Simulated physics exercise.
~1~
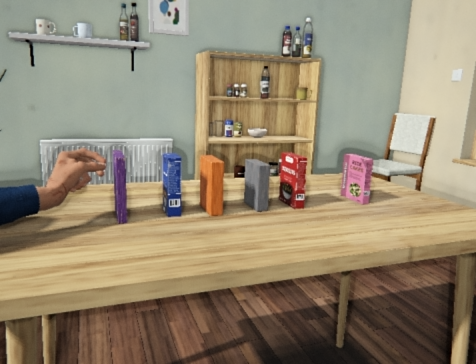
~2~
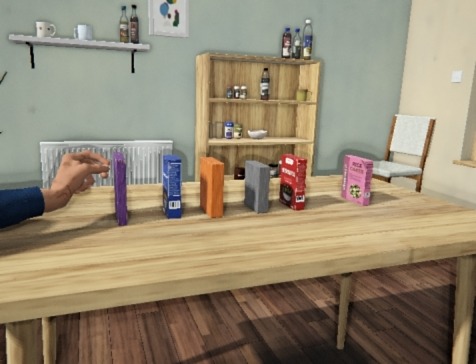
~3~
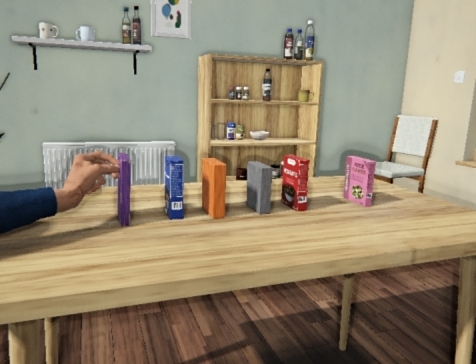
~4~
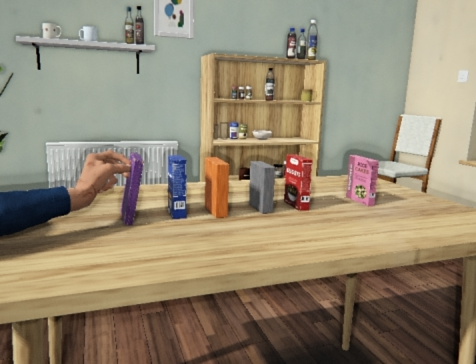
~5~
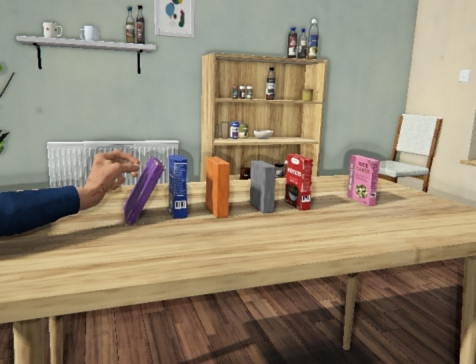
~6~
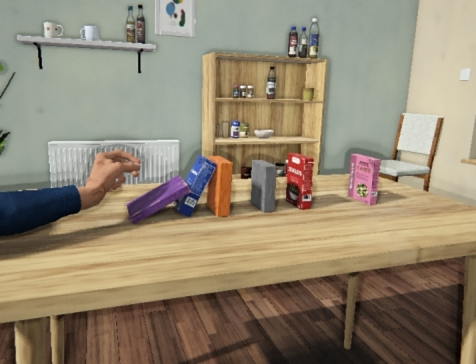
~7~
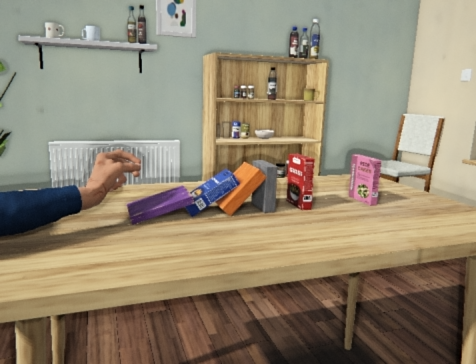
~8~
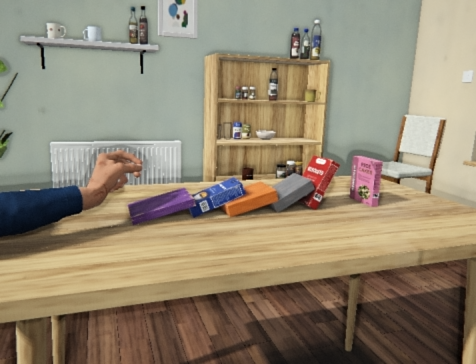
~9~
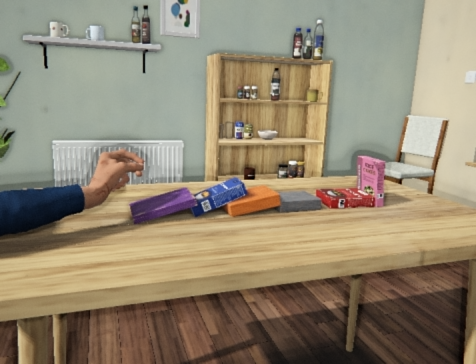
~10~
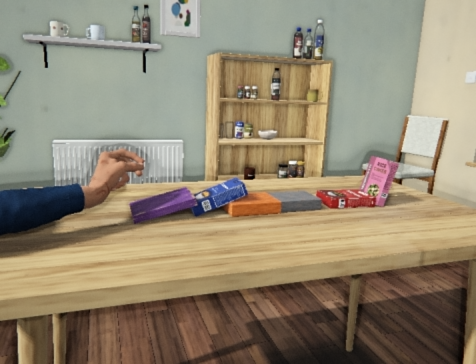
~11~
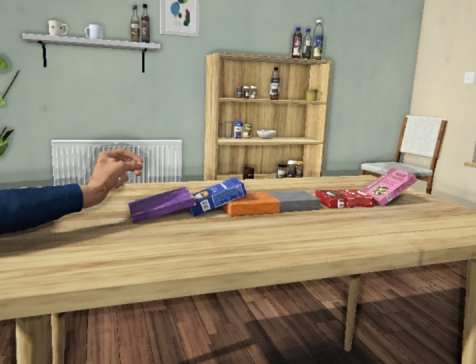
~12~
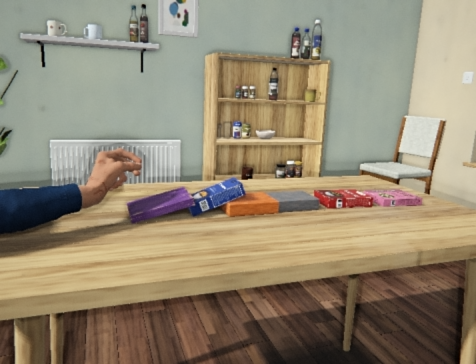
Purple box tipping rightward from a hand's touch, toppling blue, orange, grey, red and pink boxes in turn across a wooden table.
